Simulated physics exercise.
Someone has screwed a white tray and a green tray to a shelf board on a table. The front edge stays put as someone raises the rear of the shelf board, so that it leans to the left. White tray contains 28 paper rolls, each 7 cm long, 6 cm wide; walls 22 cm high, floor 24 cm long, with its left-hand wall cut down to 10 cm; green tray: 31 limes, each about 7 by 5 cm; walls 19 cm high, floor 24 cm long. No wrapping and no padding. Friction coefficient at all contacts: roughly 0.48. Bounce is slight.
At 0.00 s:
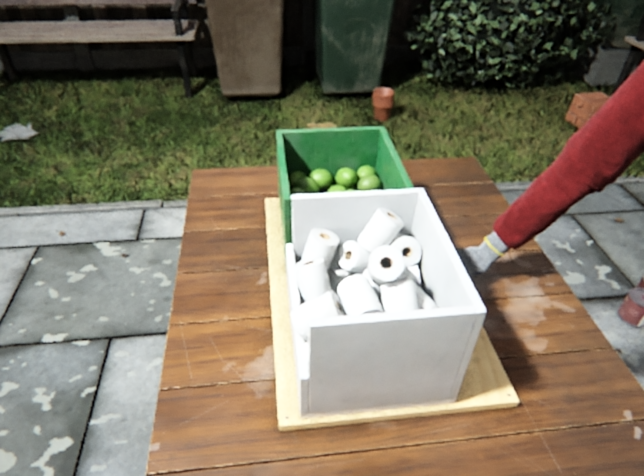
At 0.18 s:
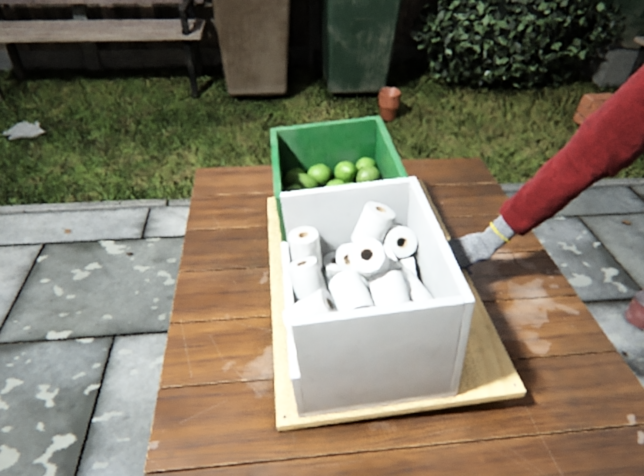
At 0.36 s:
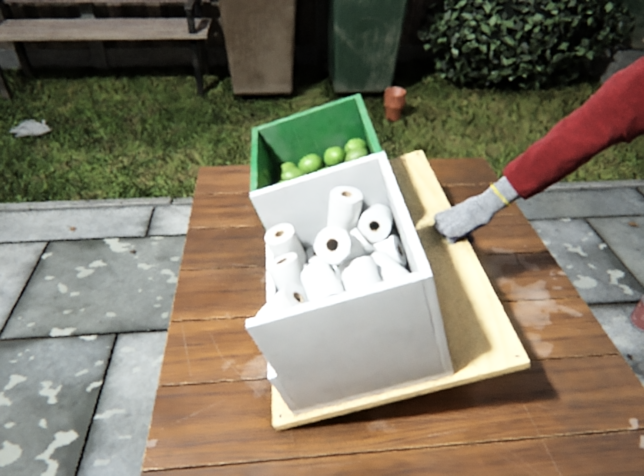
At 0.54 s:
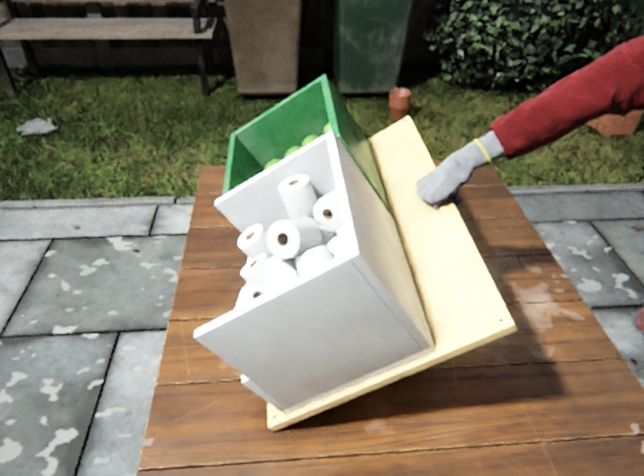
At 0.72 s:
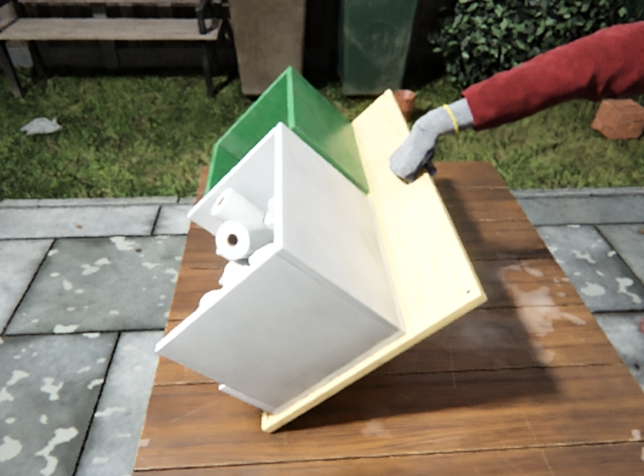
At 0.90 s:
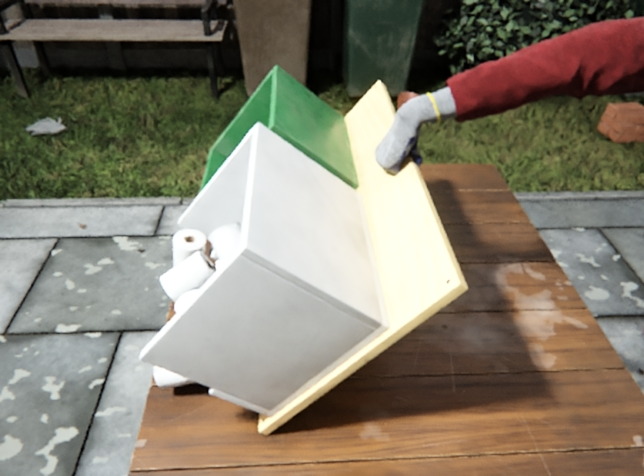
White tray of paper rolls and green tray of round green fruit tilting left as a gloved hand lifts their board.
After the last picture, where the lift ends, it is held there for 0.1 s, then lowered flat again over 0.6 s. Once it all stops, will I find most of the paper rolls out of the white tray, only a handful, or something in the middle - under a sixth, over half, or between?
You will find between a sixth and a half of them out.
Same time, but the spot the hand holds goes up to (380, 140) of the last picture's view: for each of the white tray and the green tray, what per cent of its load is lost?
White tray 20 %, green tray 0 %.
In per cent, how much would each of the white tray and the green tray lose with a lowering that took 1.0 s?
Well, that would cost the white tray 30 per cent and the green tray 0 per cent.
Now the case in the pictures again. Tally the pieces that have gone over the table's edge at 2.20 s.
Around 5, roughly.
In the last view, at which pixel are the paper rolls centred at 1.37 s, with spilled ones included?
Their middle is at about (309, 305).
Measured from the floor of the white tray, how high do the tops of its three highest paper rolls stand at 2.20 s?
13 cm or thereabouts.
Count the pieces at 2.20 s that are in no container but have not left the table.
Roughly 3.
After 1.11 s, tilt 46°; the white tray is down by 6 of 28 and the green tray has all 31.
After 1.37 s, tilt 17°; the white tray is down by 8 of 28 and the green tray has all 31.
After 1.73 s, tilt 0°; the white tray is down by 8 of 28 and the green tray has all 31.
When it is over (at 2.20 s), the white tray is down by 8 of 28 and the green tray has all 31. Asked share, 8 of 28, 29 per cent.
